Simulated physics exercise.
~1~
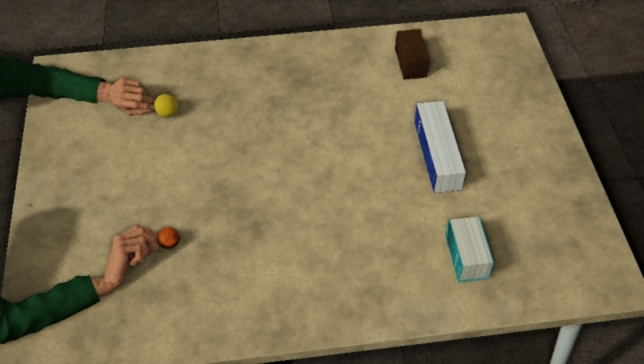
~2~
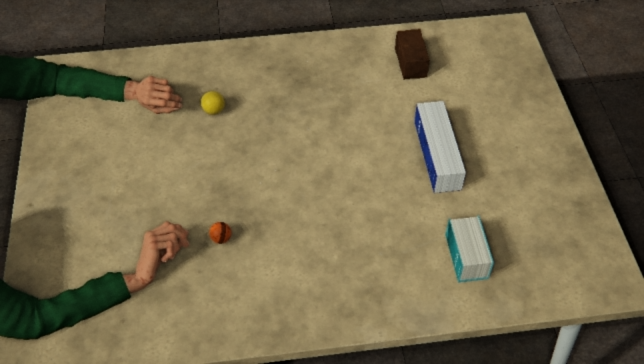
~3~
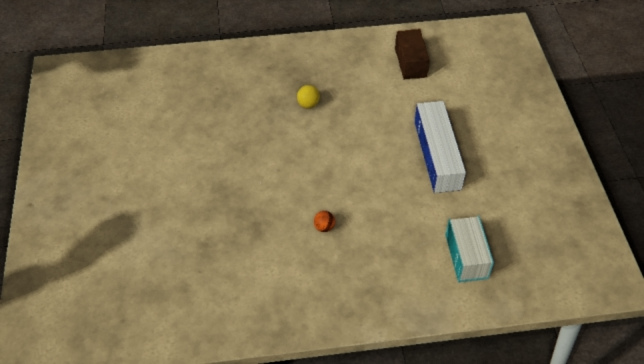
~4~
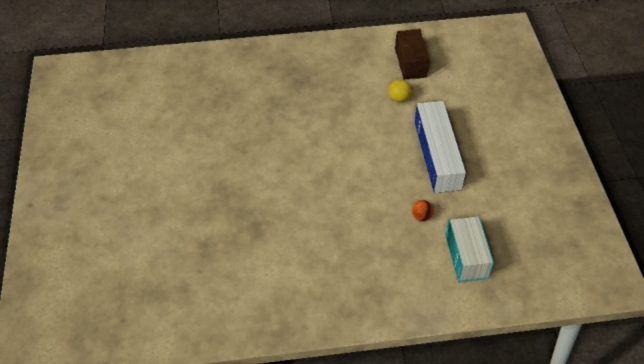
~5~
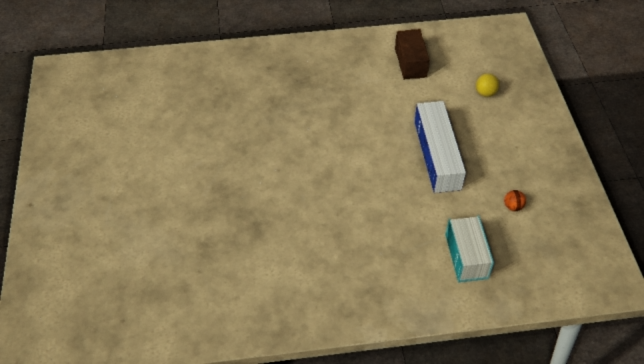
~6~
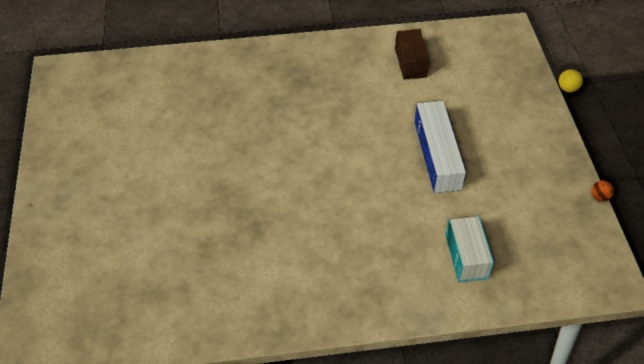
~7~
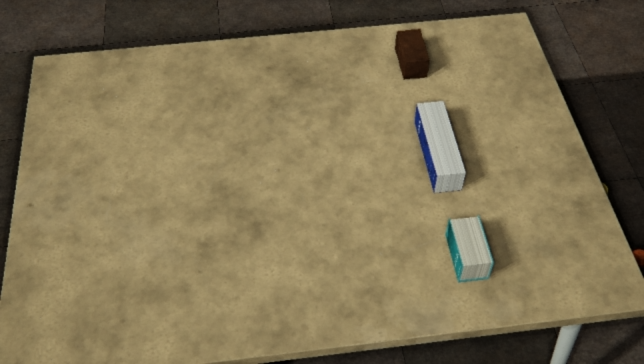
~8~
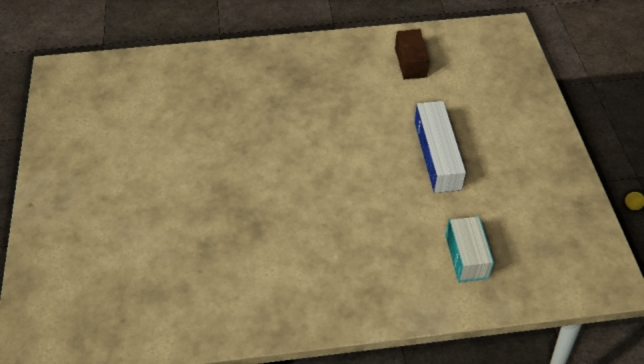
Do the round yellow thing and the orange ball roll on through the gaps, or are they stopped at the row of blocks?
Both roll through, the yellow one between the brown brick and the blue book and the orange ball between the blue and turquoise books.
